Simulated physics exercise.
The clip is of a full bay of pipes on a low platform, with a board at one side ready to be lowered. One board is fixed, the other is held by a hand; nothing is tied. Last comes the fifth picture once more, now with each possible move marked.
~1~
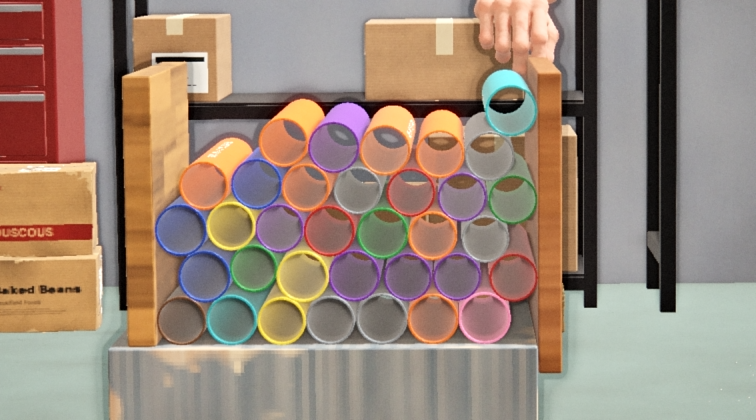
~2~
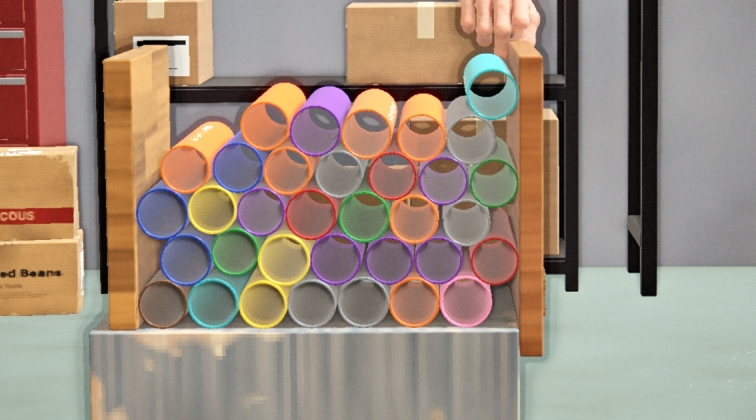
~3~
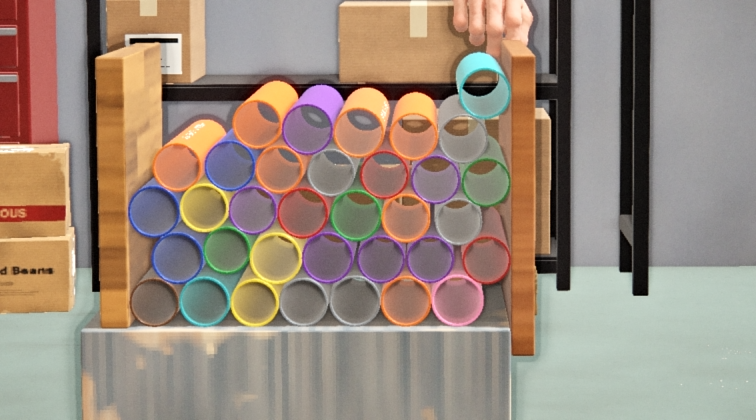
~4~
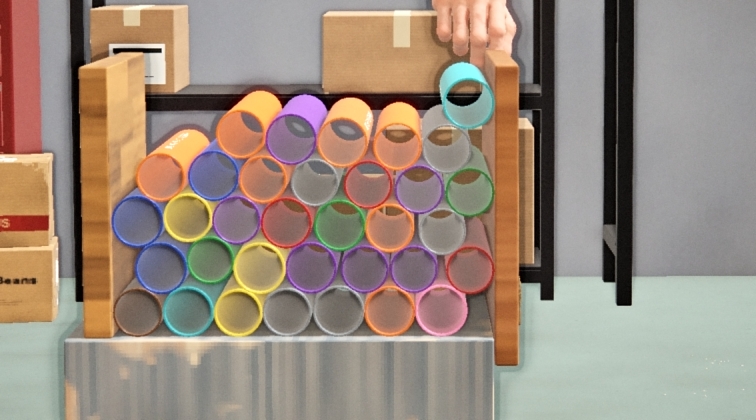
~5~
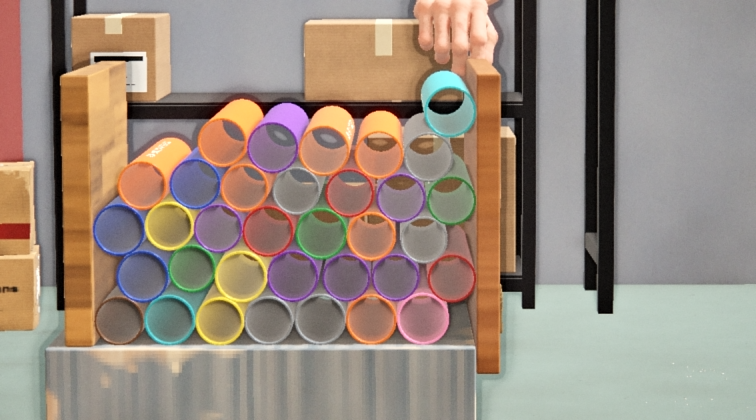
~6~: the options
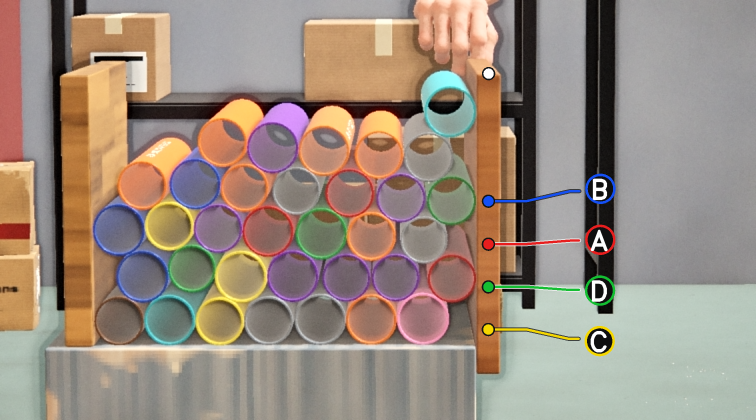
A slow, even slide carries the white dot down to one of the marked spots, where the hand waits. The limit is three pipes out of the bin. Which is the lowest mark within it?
Lower it to D and no more.
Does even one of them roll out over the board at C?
Yes, at C.
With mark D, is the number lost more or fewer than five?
At D, fewer than five.
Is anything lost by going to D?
Yes.
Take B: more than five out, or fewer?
It loses fewer than five.
On the marked copy, A at (488, 244); B at (488, 202); C at (488, 330); D at (488, 287); the white dot at (489, 74).
Taking D. A third of the way, top of the board (476, 167).
Two thirds of the way, top of the board (476, 274).
When it is over, top of the board (476, 286), three out over the board.
As for the rest, A one out over the board; B one out over the board; C more than three out over the board.
